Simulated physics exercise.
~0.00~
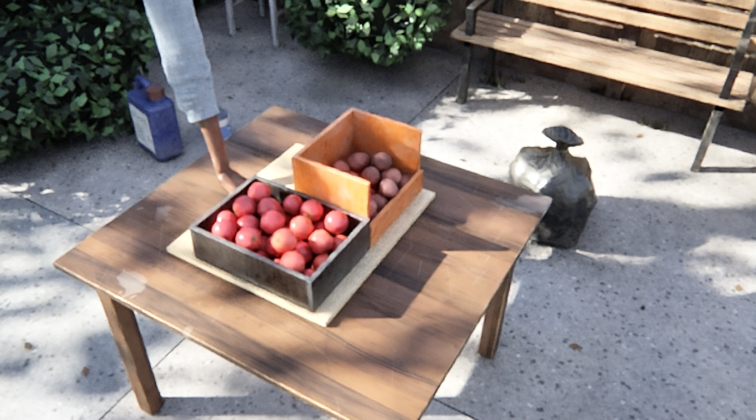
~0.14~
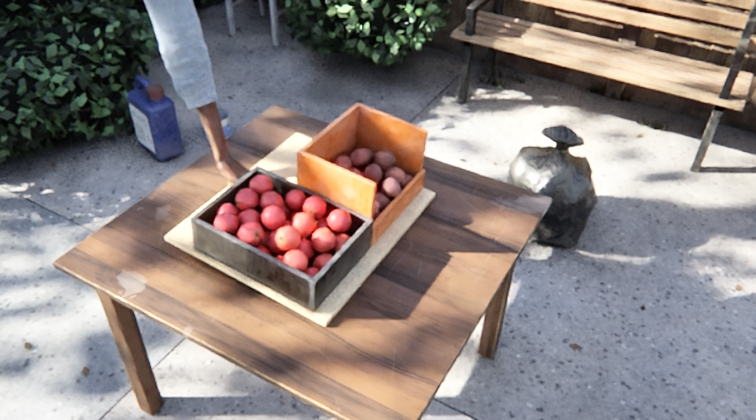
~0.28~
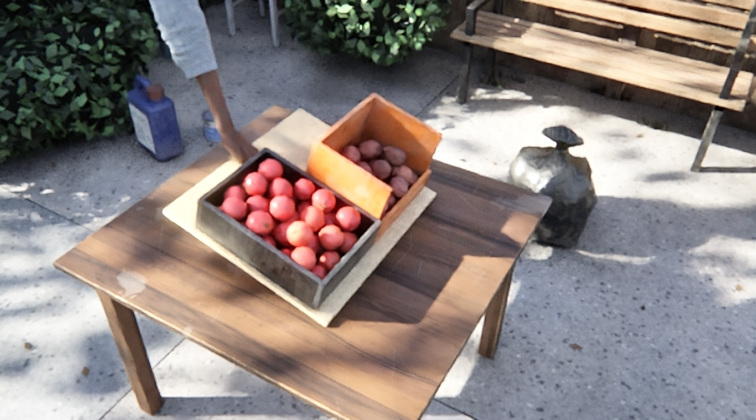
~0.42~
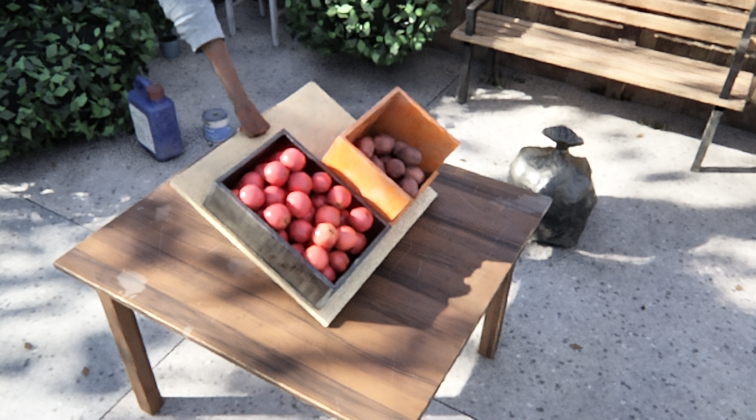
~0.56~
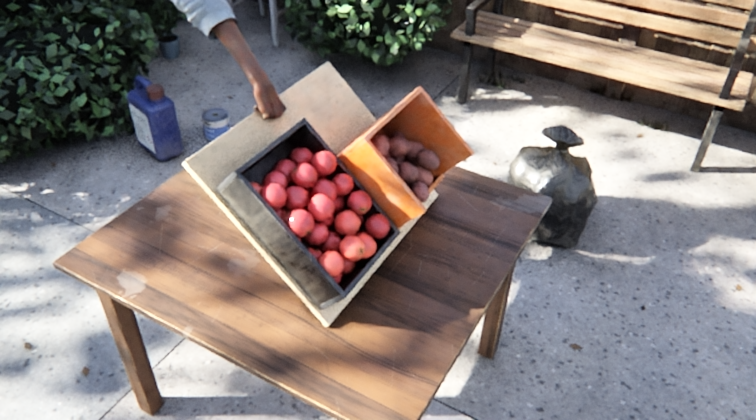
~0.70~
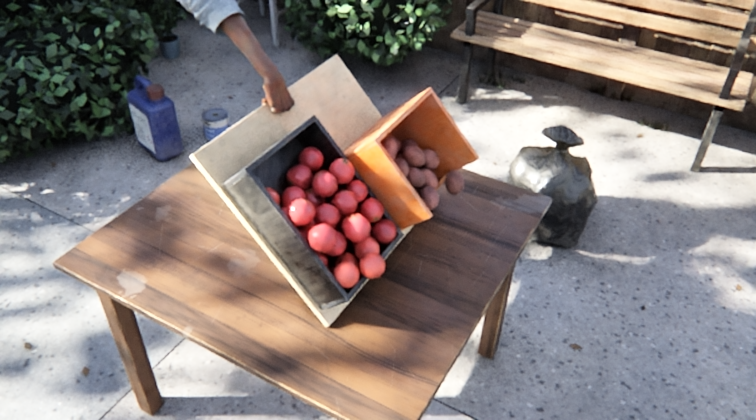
In the video, a hand lifts a board on an outdoor wooden table, steeply tilting an orange crate and a black crate of round reddish produce; the contents shift toward the lower side, and one piece leaves the orange crate.
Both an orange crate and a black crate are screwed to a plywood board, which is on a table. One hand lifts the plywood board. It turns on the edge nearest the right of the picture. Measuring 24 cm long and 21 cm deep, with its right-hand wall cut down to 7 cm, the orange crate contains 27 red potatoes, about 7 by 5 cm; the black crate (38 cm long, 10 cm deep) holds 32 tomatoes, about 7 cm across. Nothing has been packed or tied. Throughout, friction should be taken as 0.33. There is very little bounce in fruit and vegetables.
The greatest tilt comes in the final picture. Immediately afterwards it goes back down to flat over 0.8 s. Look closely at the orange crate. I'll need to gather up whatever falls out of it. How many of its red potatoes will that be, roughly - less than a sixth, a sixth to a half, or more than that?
My guess is it will lose one sixth to one half of its load.
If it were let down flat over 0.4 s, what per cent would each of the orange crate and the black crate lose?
Then orange crate 20, black crate 0 per cent.
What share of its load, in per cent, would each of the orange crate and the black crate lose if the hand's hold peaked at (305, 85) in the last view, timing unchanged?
In that setup the orange crate sheds 40 per cent of its load, while the black crate sheds 20 per cent.
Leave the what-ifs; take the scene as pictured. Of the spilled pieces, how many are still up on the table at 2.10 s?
I'd put it at close to 8.
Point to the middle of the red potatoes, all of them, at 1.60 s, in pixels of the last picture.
Centre: Around (373, 198) px.
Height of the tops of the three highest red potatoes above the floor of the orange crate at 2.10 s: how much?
Around 11 centimetres high.
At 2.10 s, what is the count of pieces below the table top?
The number is close to 2.
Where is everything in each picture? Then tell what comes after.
In the first frame (each is followed by its nearest rim corner in this view), orange crate, (369, 183); black crate, (308, 279); 0° from level; none out.
In the second frame, orange crate, (376, 185); black crate, (312, 279); 5° from level.
In the third frame, orange crate, (392, 190); black crate, (321, 282); 16° from level.
In the fourth frame, orange crate, (411, 200); black crate, (333, 287); 30° from level.
In the fifth frame, orange crate, (426, 211); black crate, (343, 293); 41° from level.
In the sixth frame, orange crate, (432, 216); black crate, (347, 296); 46° from level; 1 out, the lowest potato at (454, 183).
After 0.92 s, tilt 37°; orange crate 25 in, 2 out and black crate 29 in, 3 out.
After 1.21 s, tilt 14°; orange crate 20 in, 7 out and black crate 29 in, 3 out.
After 1.60 s, tilt 0°; orange crate 20 in, 7 out and black crate 29 in, 3 out.
When it is over (at 2.10 s), orange crate 20 in, 7 out and black crate 29 in, 3 out. Asked share, 7 of 27, 26 per cent.
